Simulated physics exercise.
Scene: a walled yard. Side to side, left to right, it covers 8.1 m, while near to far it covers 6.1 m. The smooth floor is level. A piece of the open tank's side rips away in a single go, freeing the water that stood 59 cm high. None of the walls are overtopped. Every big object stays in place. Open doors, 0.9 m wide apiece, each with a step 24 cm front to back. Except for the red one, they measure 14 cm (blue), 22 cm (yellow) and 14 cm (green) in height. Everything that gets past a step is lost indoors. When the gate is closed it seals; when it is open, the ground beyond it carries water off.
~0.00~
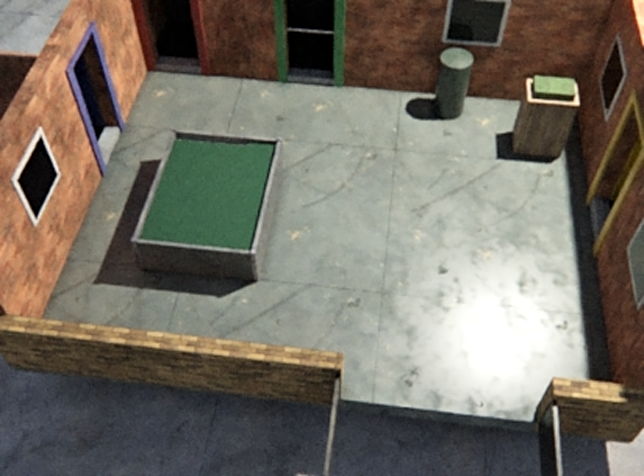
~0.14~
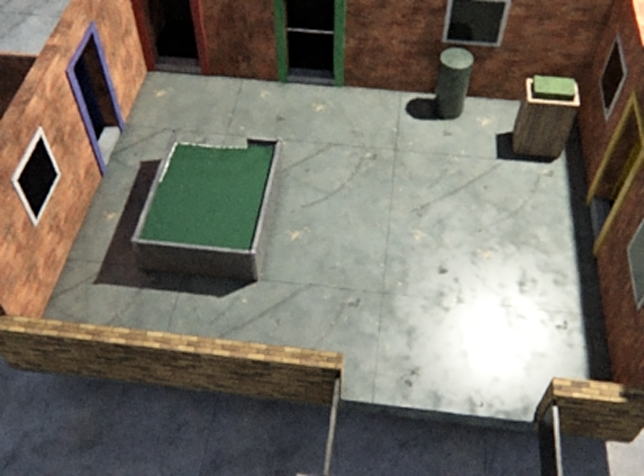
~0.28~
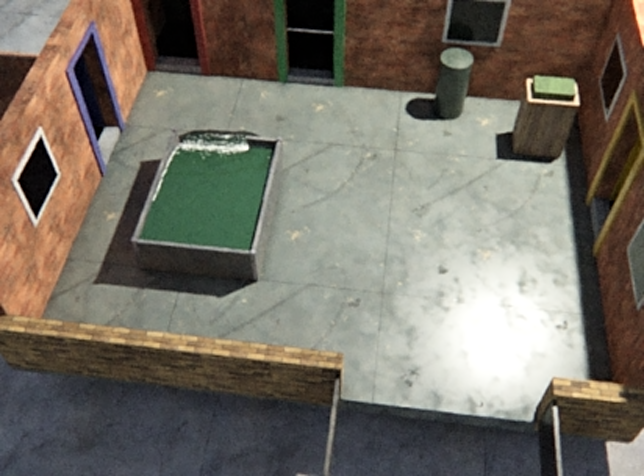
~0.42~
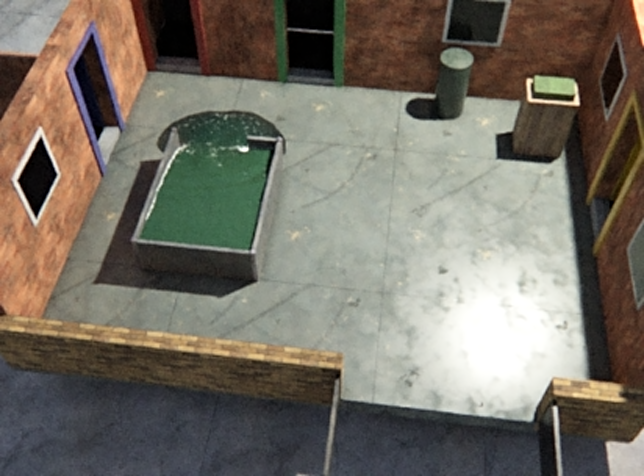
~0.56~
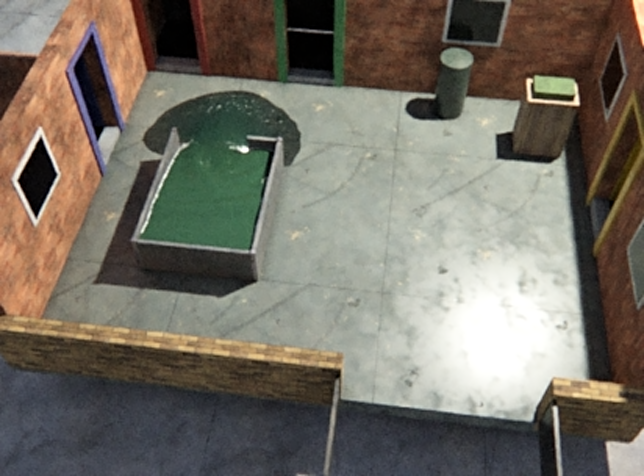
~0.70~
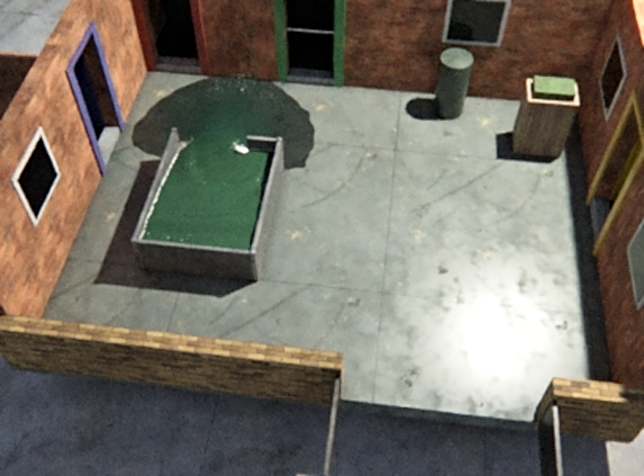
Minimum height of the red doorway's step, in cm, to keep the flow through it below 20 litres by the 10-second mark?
Roughly 27 cm.
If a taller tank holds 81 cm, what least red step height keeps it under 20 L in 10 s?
Then around 38 centimetres.
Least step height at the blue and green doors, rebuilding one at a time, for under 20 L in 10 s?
About 6.0 cm at blue and 13.5 cm at green.
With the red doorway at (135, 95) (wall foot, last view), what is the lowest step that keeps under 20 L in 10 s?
About 23 cm.
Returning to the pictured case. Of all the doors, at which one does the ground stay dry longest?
It's the yellow door.
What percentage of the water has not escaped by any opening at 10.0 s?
Roughly 94 percent of the water remains.
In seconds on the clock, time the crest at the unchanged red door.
Approximately 2.2 s.
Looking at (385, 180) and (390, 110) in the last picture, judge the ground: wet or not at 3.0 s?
First untouched, then soaked.
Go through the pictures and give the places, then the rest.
The first frame shows the open tank at (212, 191) is whole and still, 59 cm deep; the red door at (171, 28) is dry.
In the second frame, water pours out on the far side and has run 0.3 m, to a hidden place; about 10 cm deep outside, 59 cm at the back.
In the third frame, the gap is on the far side, the front 0.8 m out at (240, 134); the back of the open tank holds 59 cm.
In the fourth frame, the front is at (222, 114), 1.2 m from the gap on the far side; 2.0 m2 of floor is wet, 59 cm left at the back.
In the fifth frame, water pours out on the far side and has run 1.8 m, to (242, 93); about 6 cm deep outside, 59 cm at the back.
In the sixth frame, the front is at (221, 77), 2.3 m from the gap on the far side; 4.6 m2 of floor is wet, 57 cm left at the back; the red door at (171, 28), 2.6 m from the gap, is still 0.5 m from the nearest water.
After 1.4 s water covers 15 % of the floor, deepest (32 cm) near (229, 82); 23 cm at the red door, 1 litre in over its 16 cm step.
After 3.0 s water covers 25 % of the floor, deepest (29 cm) near (146, 74); 27 cm at the red door, 83 litres in over its 16 cm step.
After 10.0 s water covers 90 % of the floor, deepest (8 cm) near (30, 346); 7 cm at the red door, 113 litres in over its 16 cm step.
At the red door as built, the water arrived by 1.0 s and peaked near 32 cm at 2.2 s.
Run again over the same 10 s with other heights there, 32 litres in over 24 cm, 6 litres over 32.5 cm. The limit of 20 litres is kept from about 27 cm up.
